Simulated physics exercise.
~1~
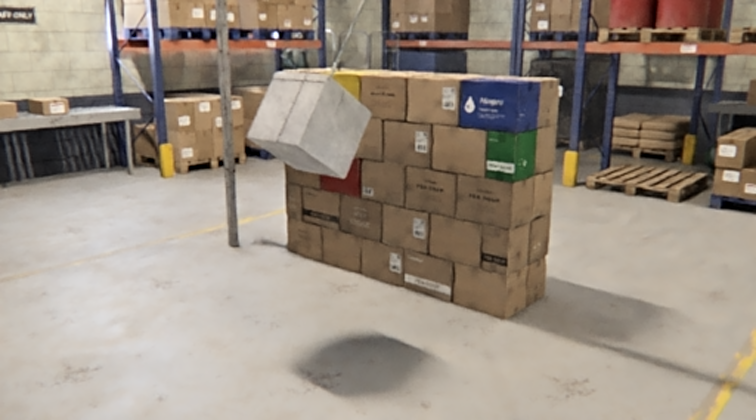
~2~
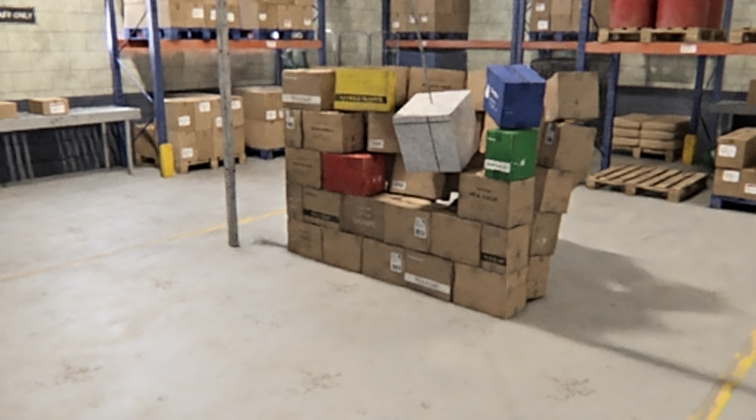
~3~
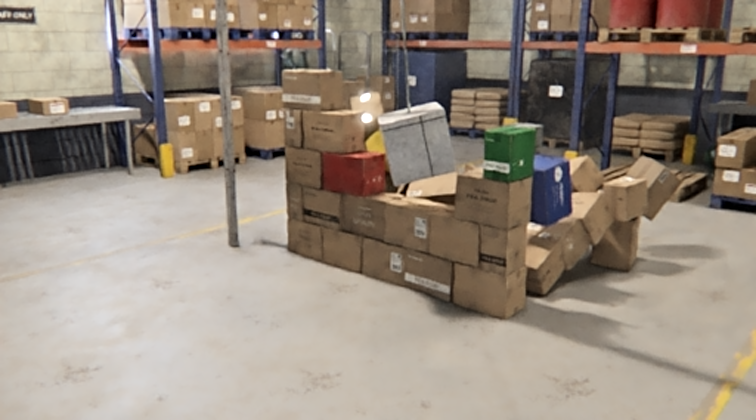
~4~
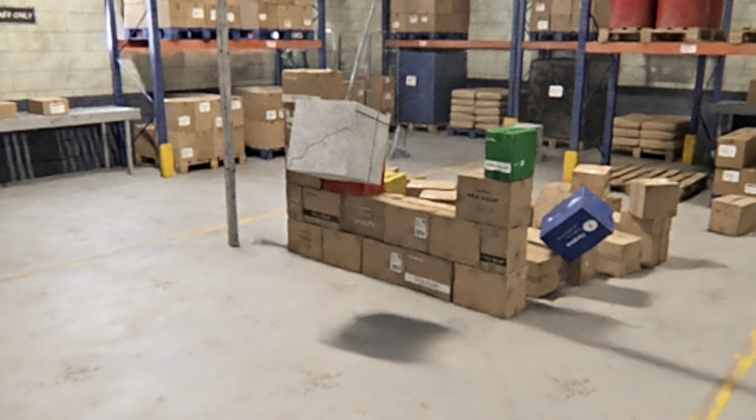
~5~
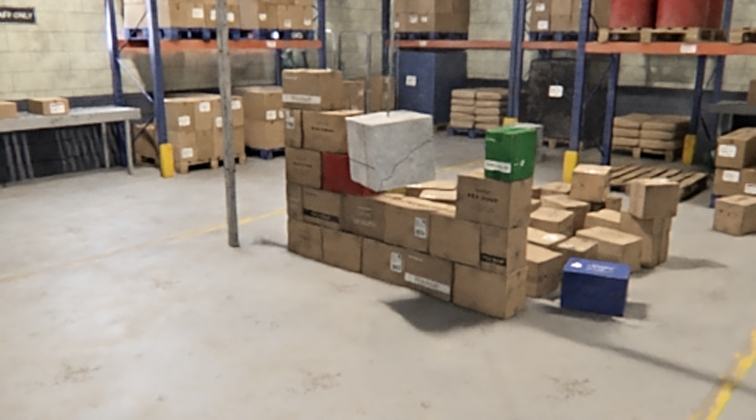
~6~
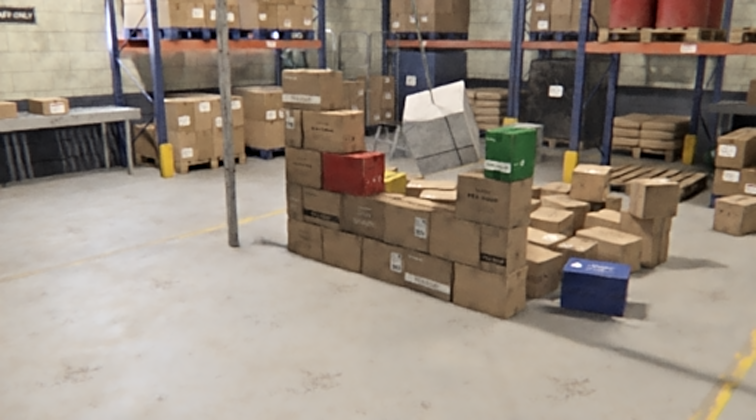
We see a pale block hanging from a line swing into a wall of stacked cartons in a warehouse, knocking many off the back, including the blue and yellow ones. It swings back and forth again, while the red and green cartons remain in place.
